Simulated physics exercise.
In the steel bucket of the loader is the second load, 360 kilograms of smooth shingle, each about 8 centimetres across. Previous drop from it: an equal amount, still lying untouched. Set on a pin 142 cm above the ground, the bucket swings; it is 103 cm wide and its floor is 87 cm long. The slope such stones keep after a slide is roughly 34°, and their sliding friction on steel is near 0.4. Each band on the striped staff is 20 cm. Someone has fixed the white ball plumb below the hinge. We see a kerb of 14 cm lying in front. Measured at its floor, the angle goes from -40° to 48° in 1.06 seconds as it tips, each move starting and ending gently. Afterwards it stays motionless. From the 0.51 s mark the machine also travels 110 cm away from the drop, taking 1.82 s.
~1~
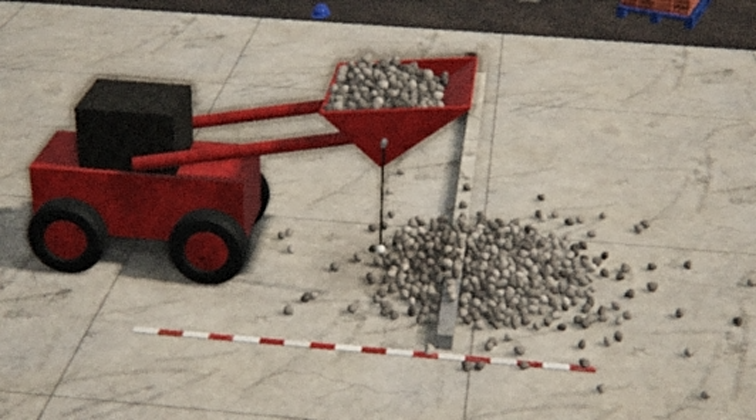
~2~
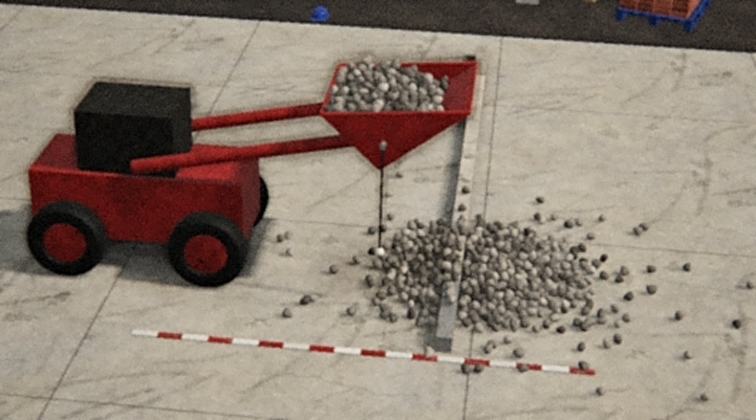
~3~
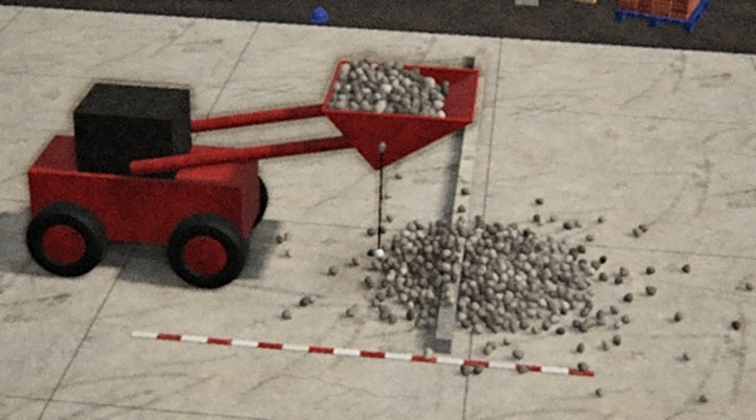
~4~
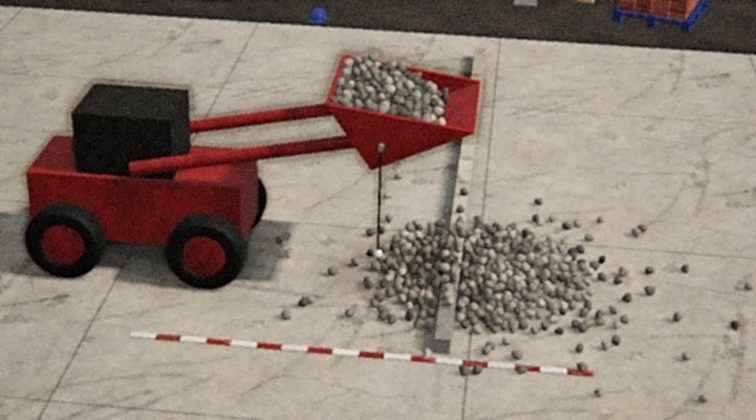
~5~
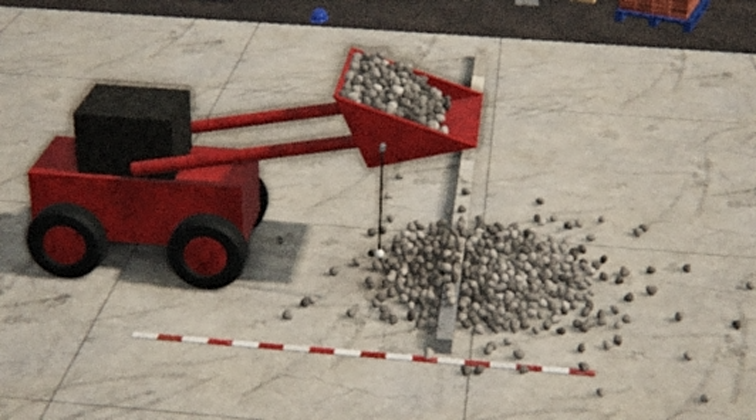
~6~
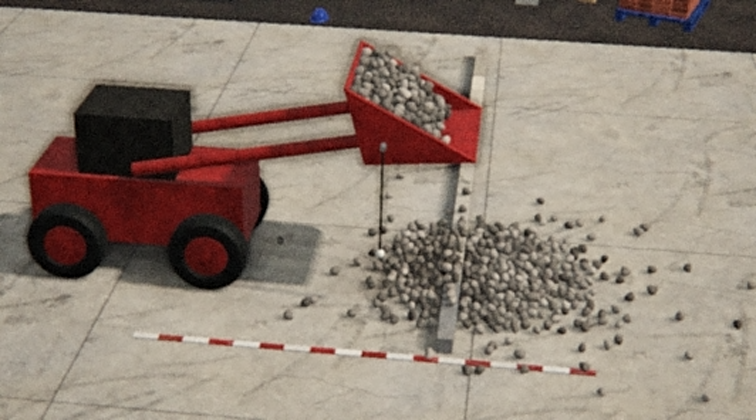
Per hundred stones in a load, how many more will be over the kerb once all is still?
36.
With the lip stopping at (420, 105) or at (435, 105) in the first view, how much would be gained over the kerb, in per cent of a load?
I'd guess close to 5 per cent first and close to 5 per cent second.
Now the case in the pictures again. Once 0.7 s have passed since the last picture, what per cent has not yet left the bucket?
Around 15 in a hundred.
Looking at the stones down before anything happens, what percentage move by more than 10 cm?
The answer is about 15 per cent.
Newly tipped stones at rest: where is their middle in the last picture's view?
The centre sits about (435, 264).
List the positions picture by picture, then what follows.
In the first frame, lip at (470, 108), floor tilted -40°, highest stones at (385, 72). The earlier load is highest near (452, 249), 20 cm above ground level, 34 % on this side of the kerb, 66 % over the kerb.
In the second frame, the bucket is at -38°, its lip at (470, 113); the top of the load is at (385, 75).
In the third frame, lip at (472, 122), floor tilted -33°, highest stones at (377, 74).
In the fourth frame, lip at (474, 133), floor tilted -26°, highest stones at (370, 69).
In the fifth frame, the bucket is at -16°, its lip at (477, 147); the top of the load is at (367, 64).
In the sixth frame, lip at (476, 162), floor tilted -6°, highest stones at (369, 59).
Then, 0.4 s after the last picture the floor is at 35°; in per cent of one load, 93 in the bucket, 41 on this side of the kerb, 66 over the kerb; the foremost stones are at (692, 302).
Then, 0.7 s after the last picture the floor is at 48°; in per cent of one load, 16 in the bucket, 98 on this side of the kerb, 87 over the kerb; the foremost stones are at (692, 302).
Then, 2.3 s after the last picture the floor is at 48°; in per cent of one load, 0 in the bucket, 98 on this side of the kerb, 103 over the kerb; the foremost stones are at (699, 316).
Then, 4.9 s after the last picture the floor is at 48°; in per cent of one load, 0 in the bucket, 98 on this side of the kerb, 103 over the kerb; the foremost stones are at (699, 316). Net gain over the kerb, 36.
